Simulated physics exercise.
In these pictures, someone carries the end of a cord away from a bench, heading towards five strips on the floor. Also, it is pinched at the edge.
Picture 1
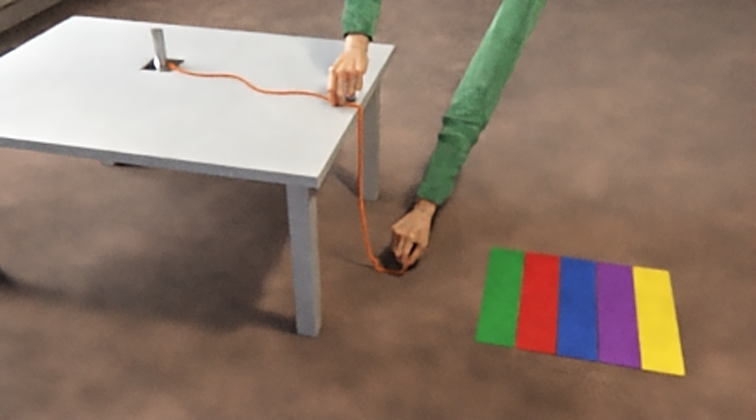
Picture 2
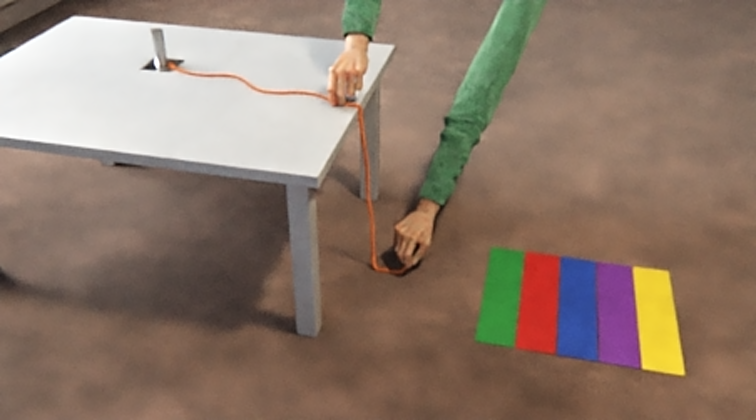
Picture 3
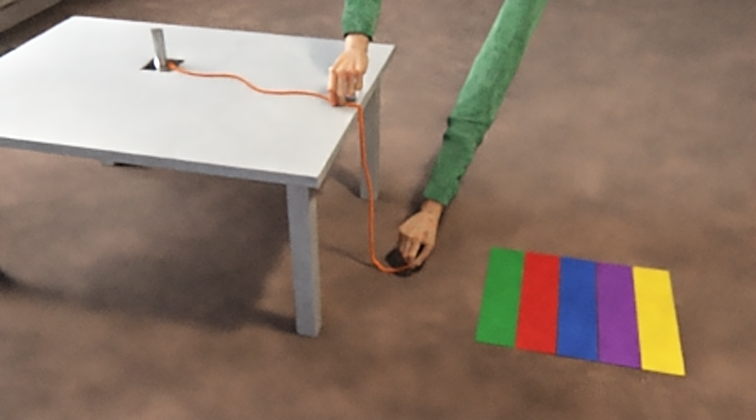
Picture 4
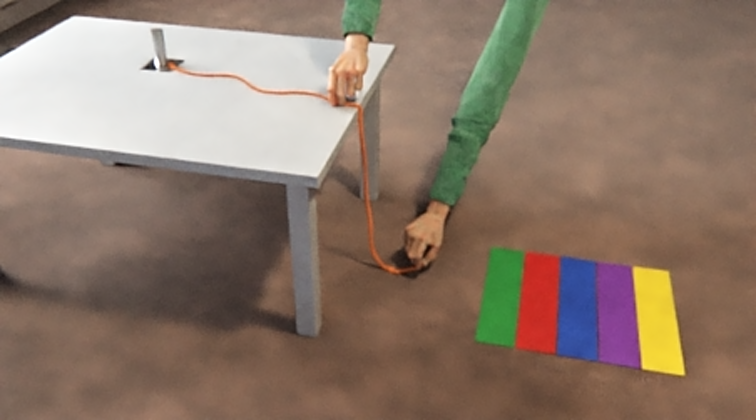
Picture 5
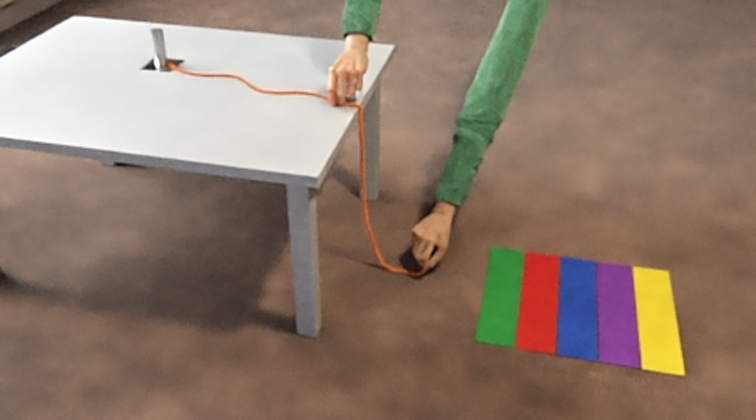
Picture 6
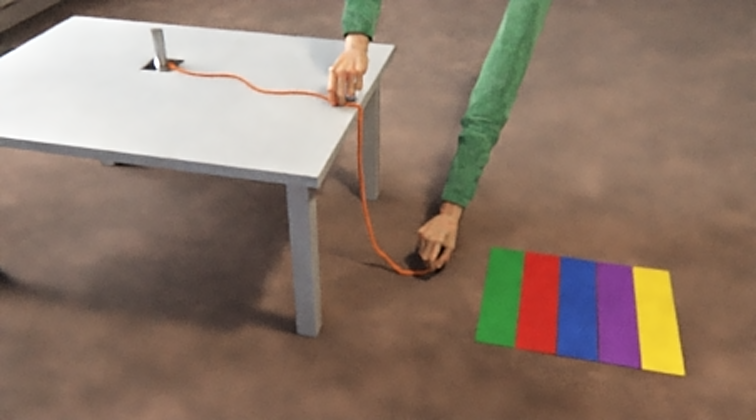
A hand slowly draws an orange cord's end rightward along the floor beside a table.
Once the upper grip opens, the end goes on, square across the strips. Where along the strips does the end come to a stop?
Above the red strip.
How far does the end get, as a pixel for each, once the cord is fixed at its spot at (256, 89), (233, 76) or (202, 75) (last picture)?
First try around (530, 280), second around (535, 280), third around (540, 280).
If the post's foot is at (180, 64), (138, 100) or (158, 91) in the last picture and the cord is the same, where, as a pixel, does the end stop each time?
The three places are (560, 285), (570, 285) and (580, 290), in that order.
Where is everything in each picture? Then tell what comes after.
End (408, 263); green (497, 325); red (537, 331); blue (577, 338); purple (619, 344); yellow (661, 351), in the first picture.
End (411, 263); cord through (192, 74) (249, 85) (314, 94) (362, 133) (368, 197) (374, 257), in the second picture.
End (415, 264), in the third picture.
End (421, 265); cord through (192, 74) (249, 85) (314, 94) (361, 133) (367, 197) (377, 258), in the fourth picture.
End (428, 266), in the fifth picture.
End (435, 267); cord through (192, 74) (249, 85) (314, 94) (360, 132) (363, 196) (385, 256), in the sixth picture.
A little later, end near (476, 273); short of the strips.
Next, end near (518, 279); over green.
When it is tight, end near (543, 283); over red. It halts on the red strip.
